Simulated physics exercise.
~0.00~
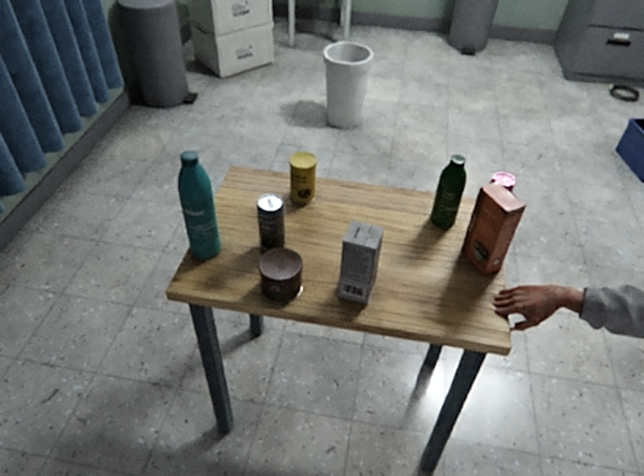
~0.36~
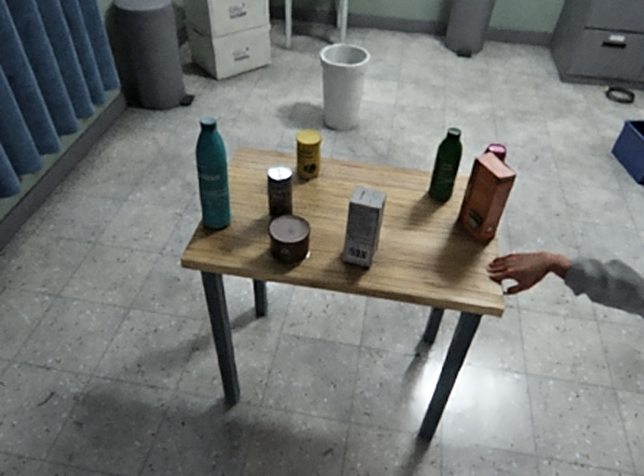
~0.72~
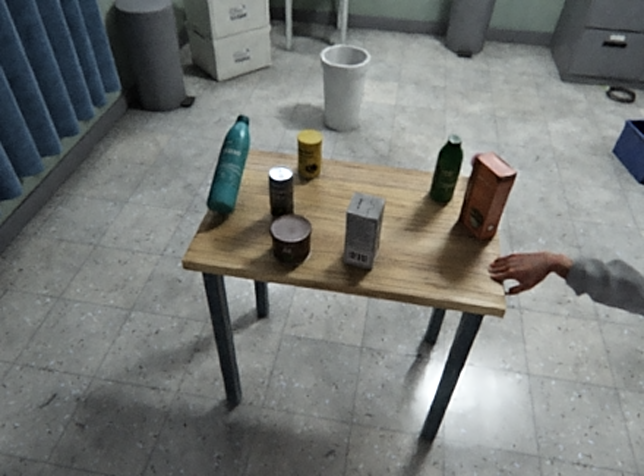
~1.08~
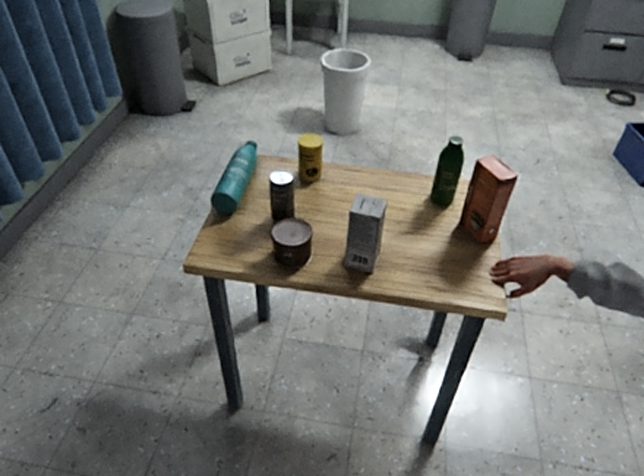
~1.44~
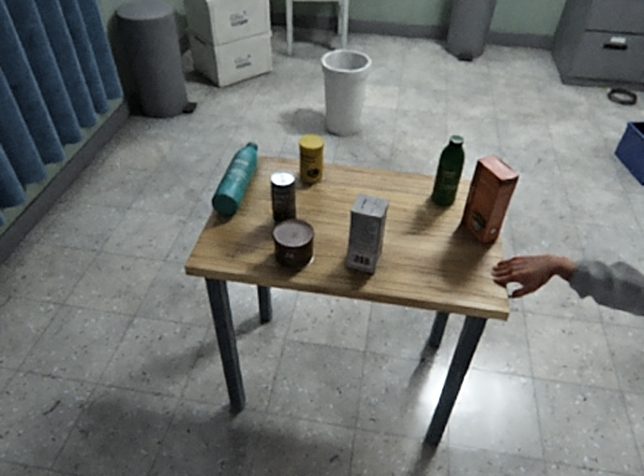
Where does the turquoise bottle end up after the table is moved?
The turquoise bottle is still on the table, lying on its side near the left edge.
